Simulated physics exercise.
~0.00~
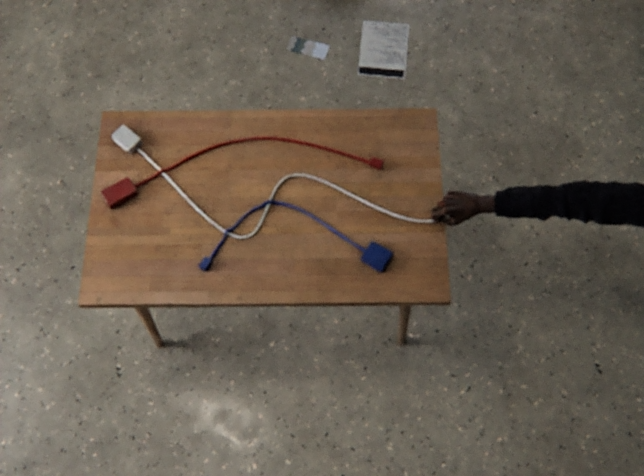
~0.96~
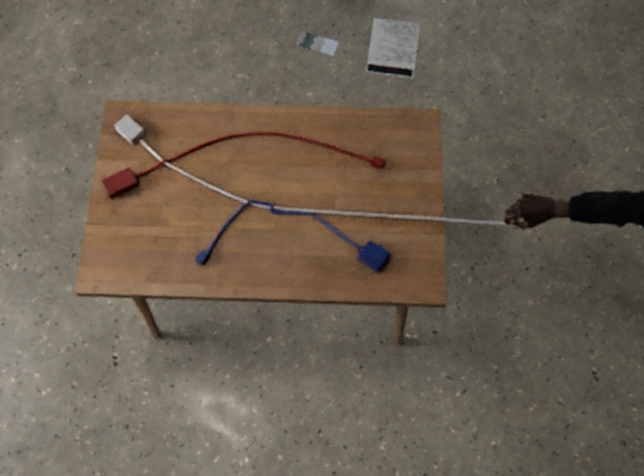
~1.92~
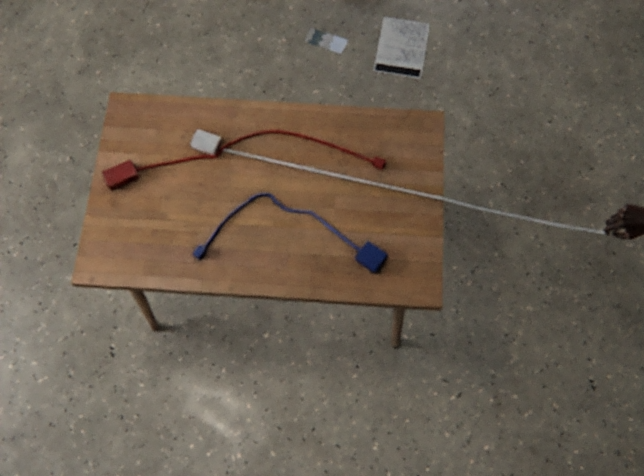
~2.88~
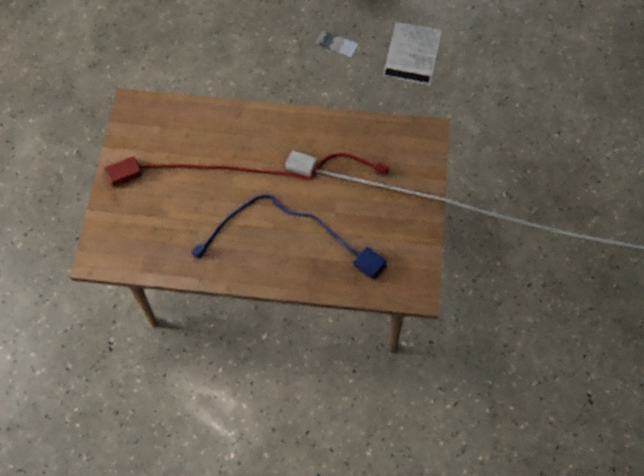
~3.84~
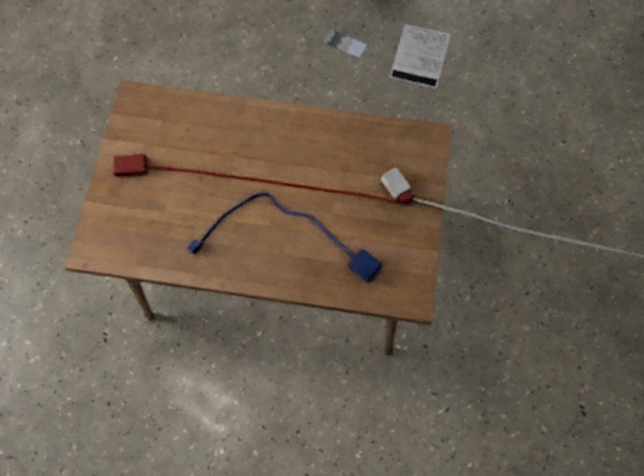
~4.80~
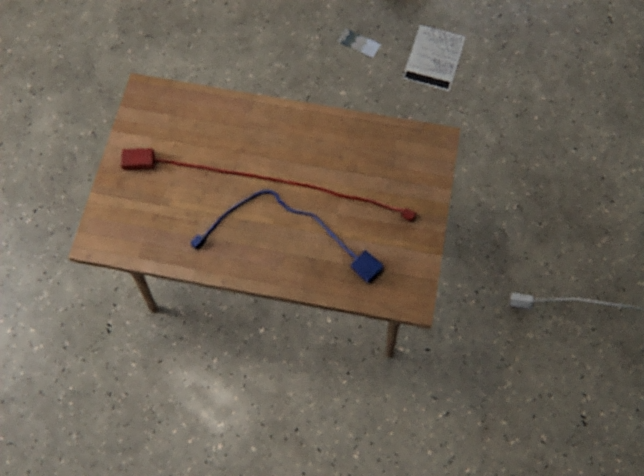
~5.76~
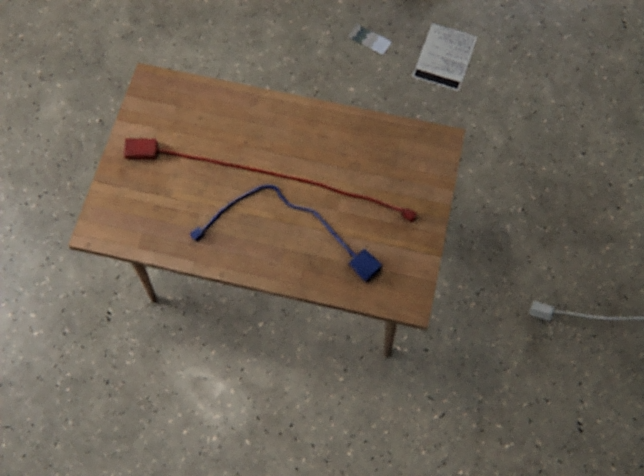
The clip shows white, red and blue leads with chargers on a wooden table as a hand pulls the white lead right. Its charger slides along, drags the red lead straighter, and drops off the table's right side, leaving the red and blue leads on top.
